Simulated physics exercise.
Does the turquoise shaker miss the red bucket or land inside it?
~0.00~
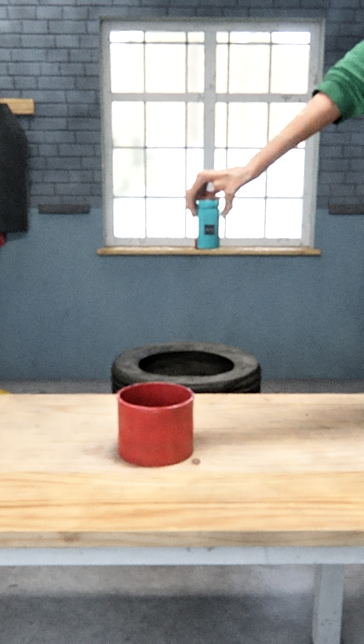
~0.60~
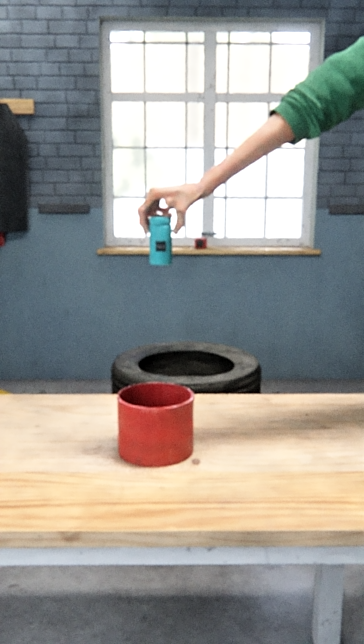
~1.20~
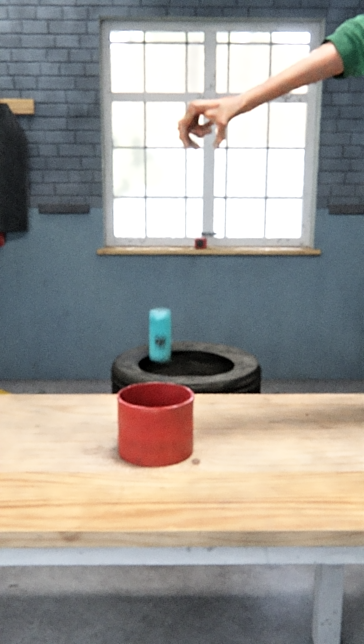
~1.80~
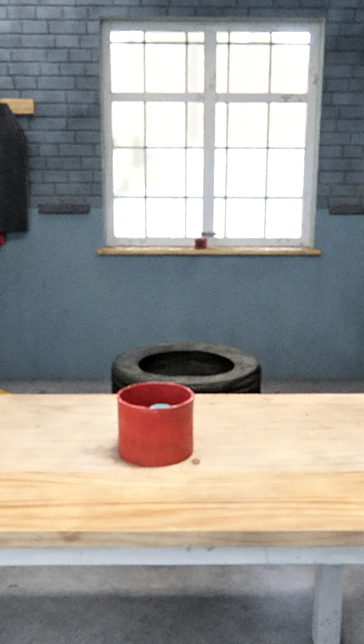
The turquoise shaker lands inside the red bucket.
Above a wooden table, a hand moves a turquoise shaker left and drops it into a red bucket.
